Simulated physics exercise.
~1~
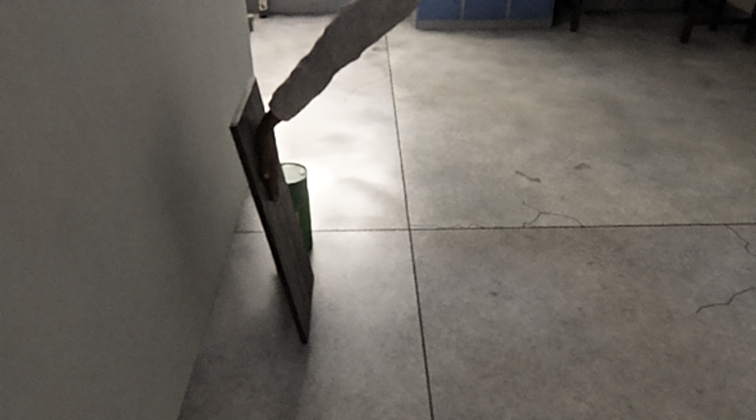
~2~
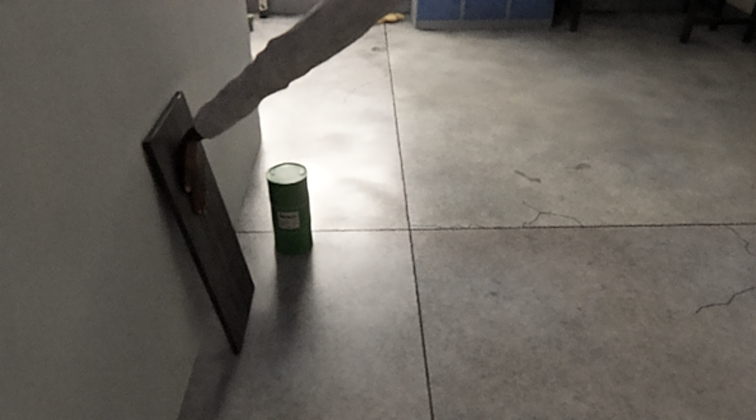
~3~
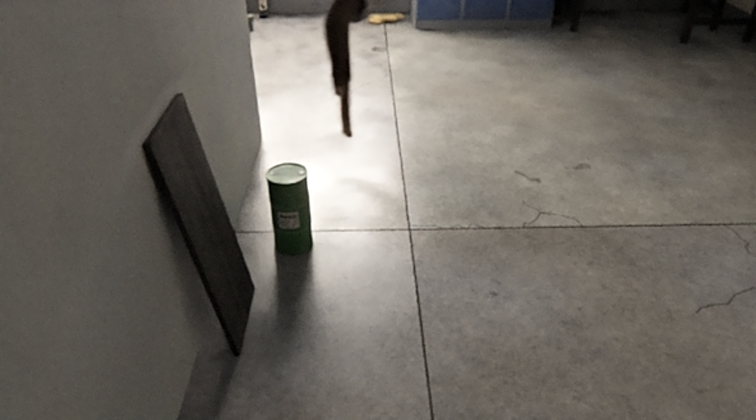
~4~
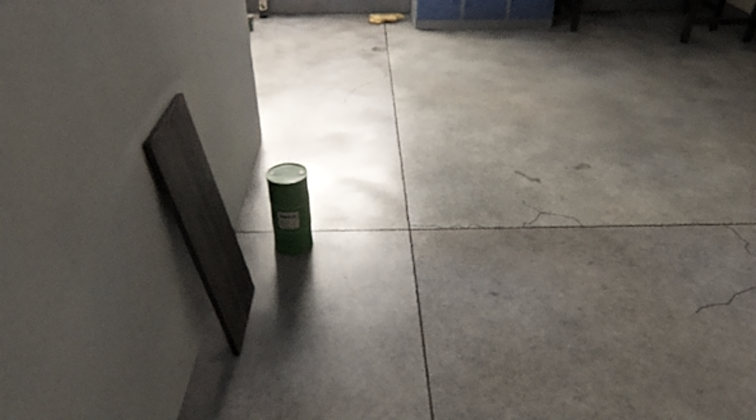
The video shows a hand moving a dark board left past a green canister on a concrete floor and leaning it against a gray wall. The hand lets go and withdraws, and the board stays propped up beside the unmoved canister.
